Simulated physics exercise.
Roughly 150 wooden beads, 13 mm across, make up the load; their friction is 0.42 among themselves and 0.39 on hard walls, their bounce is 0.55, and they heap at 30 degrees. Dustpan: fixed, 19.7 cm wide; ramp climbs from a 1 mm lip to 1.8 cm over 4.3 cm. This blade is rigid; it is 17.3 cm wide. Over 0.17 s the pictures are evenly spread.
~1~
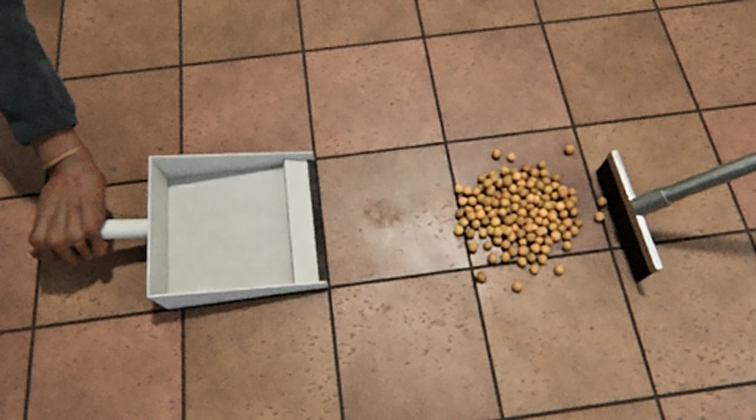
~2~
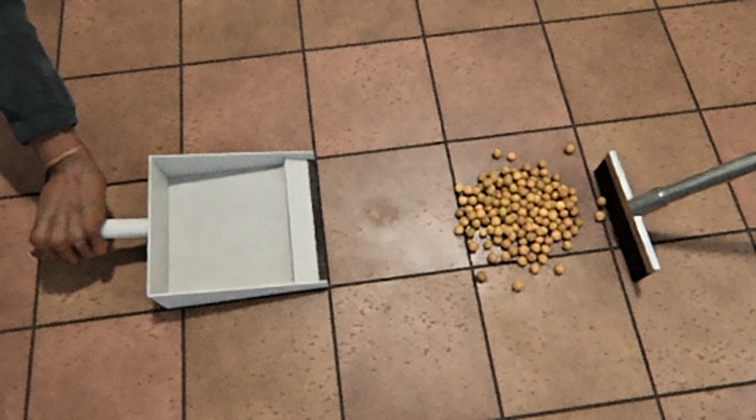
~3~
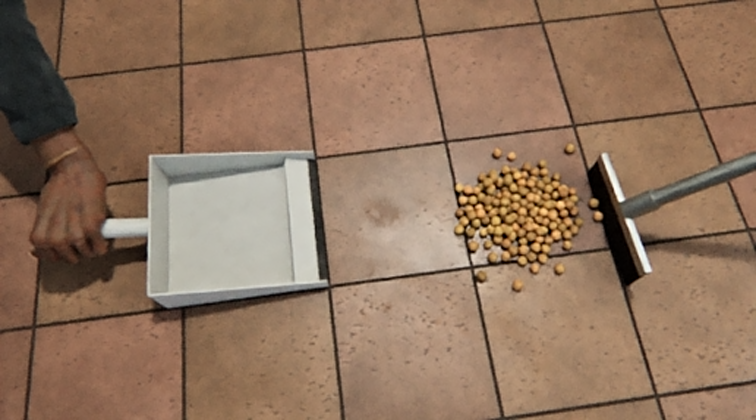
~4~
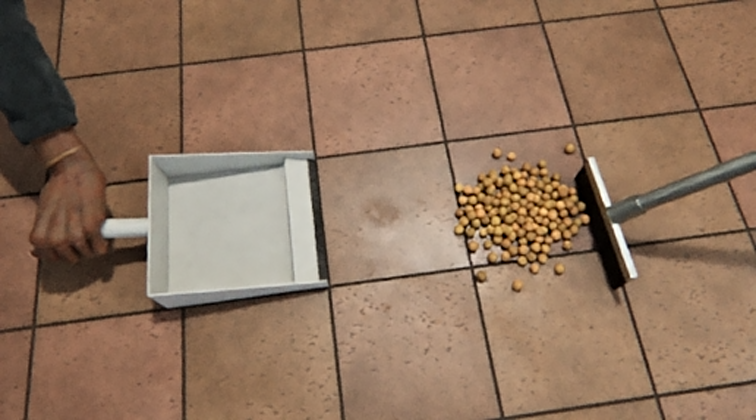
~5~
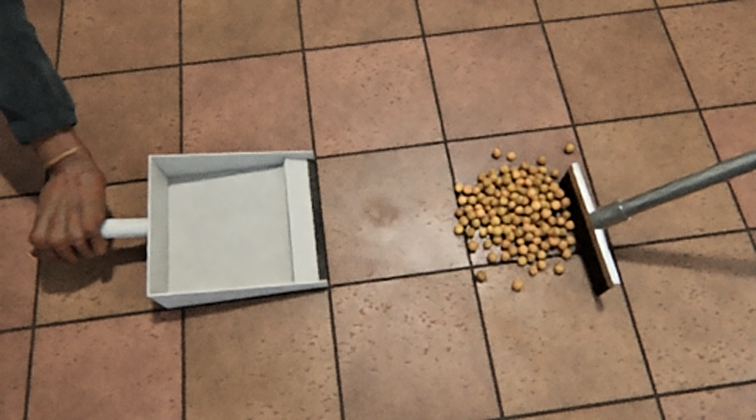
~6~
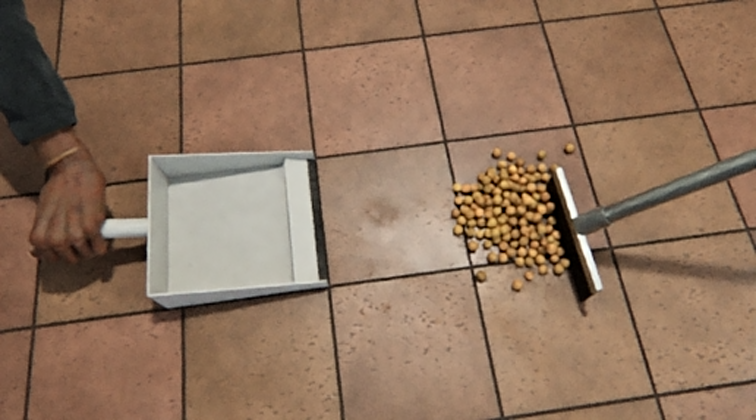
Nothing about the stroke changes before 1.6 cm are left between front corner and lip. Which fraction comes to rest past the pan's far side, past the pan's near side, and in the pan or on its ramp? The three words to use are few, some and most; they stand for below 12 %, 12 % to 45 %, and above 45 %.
Past the pan's far side: Few, past the pan's near side: Some, in the pan or on its ramp: Few.
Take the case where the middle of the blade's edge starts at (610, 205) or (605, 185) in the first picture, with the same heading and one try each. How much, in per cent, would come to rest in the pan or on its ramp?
The two tries give about 15 % and about 20 %.
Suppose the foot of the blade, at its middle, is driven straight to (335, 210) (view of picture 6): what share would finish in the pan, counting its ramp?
That comes to near 35 percent.
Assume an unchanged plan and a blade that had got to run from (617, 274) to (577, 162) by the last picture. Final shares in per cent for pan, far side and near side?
Pan 20; far 0; near 25.
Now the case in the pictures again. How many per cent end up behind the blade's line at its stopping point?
Roughly 55 in a hundred.
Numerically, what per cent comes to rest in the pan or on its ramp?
5 %.
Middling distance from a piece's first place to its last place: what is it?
I'd say close to 24 cm.
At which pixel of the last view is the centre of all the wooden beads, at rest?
About (346, 213).
Then, 0.22 s after the last picture, middle of the blade 18 cm from the lip; 0 % over the lip, far side 0 %, near side 25 %.
Then, 0.37 s after the last picture, middle of the blade 7 cm from the lip; 0 % over the lip, far side 0 %, near side 30 %.
Then, 0.64 s after the last picture, middle of the blade 2 cm from the lip; 10 % over the lip, far side 0 %, near side 30 %.
In the end, far side 0 %, near side 30 %, pan 5 %, in front of the lip or behind the blade 60 %.
